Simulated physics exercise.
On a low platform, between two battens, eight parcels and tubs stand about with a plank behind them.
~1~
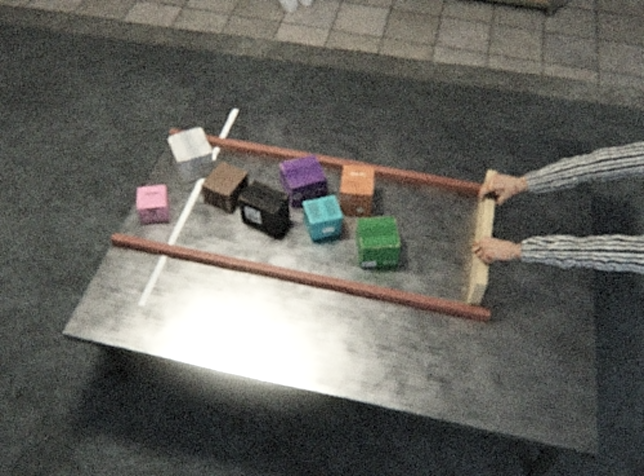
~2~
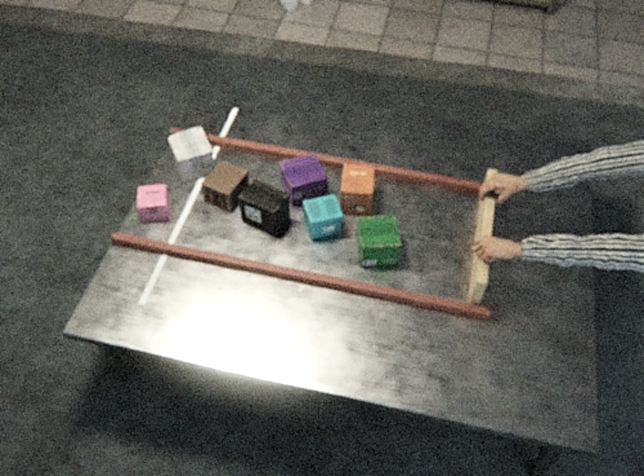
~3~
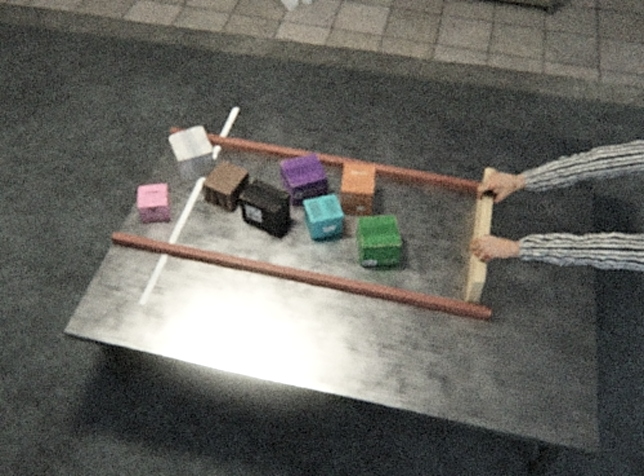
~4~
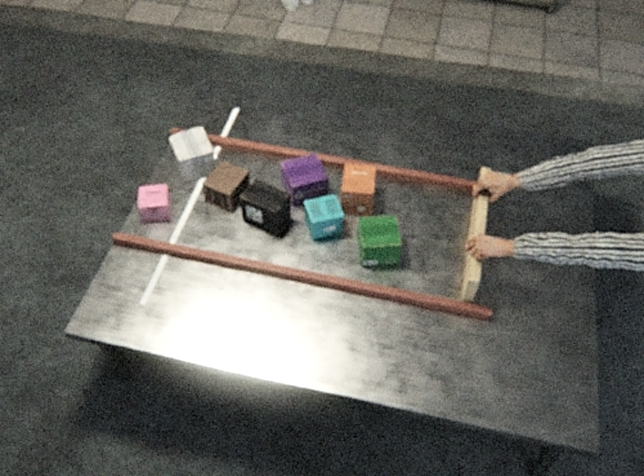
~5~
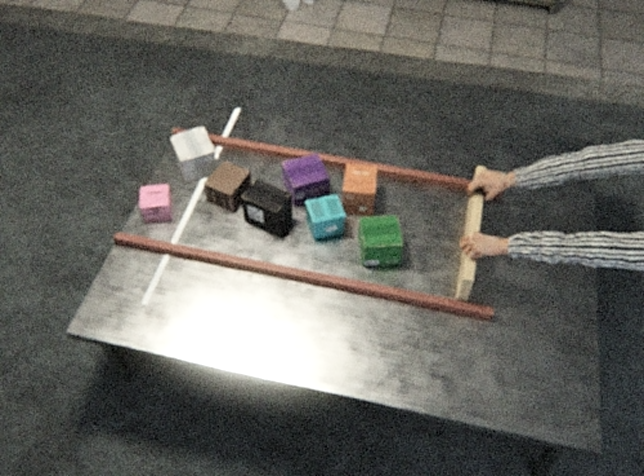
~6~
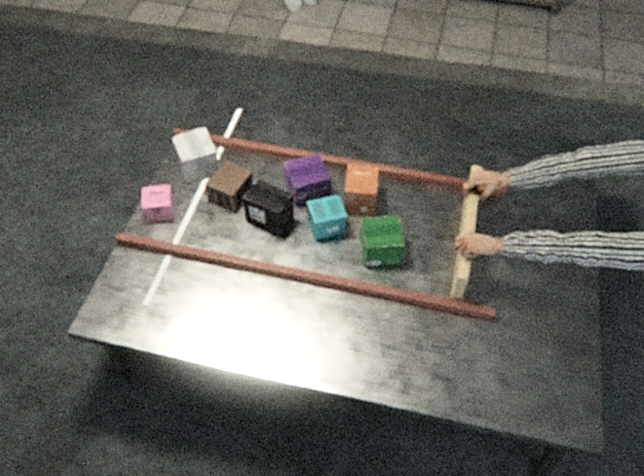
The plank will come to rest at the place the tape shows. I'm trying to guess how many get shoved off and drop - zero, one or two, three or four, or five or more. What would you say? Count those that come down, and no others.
The fall count stops at three or four.
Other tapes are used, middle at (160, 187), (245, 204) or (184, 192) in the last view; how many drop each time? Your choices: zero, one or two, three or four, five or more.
One after the other, the answers are at least five; either one or two; five or over.
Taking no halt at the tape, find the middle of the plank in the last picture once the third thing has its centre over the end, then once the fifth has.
Its middle is near (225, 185) and then near (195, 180).
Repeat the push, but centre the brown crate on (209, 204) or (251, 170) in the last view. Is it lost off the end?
Result for the brown crate: It leaves the top at position one; it leaves the top at position two.
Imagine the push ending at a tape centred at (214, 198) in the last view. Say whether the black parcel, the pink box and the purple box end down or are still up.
Outcome - black parcel: It is not there; pink box: It is not there; purple box: It stays up there.
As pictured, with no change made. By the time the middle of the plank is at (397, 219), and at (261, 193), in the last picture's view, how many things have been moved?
Counts: 1, 8.
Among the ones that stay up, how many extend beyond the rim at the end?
Count: 2.
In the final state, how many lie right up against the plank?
It is in contact with 2.
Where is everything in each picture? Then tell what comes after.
In the first picture, pink box (154, 204); white parcel (192, 156); brown crate (226, 187); plank (483, 237); tape (194, 195).
In the second picture, white parcel (192, 155); turquoise tote (323, 218).
In the third picture, brown crate (227, 186); purple box (304, 180).
In the fourth picture, pink box (155, 204); plank (477, 234).
In the fifth picture, white parcel (194, 155); green parcel (380, 241).
In the sixth picture, pink box (158, 204); white parcel (196, 155); brown crate (230, 187); plank (467, 232); tape (199, 195).
Early on, none off yet; pink box at rest near (158, 204); white parcel at rest near (196, 155); brown crate at rest near (230, 187).
A while later, none off yet; pink box at rest near (158, 204); white parcel travelled a little near (194, 152); brown crate travelled about its own width near (205, 177).
Finally, the number that fall off is three or four; lost, black parcel, brown crate, white parcel and pink box.
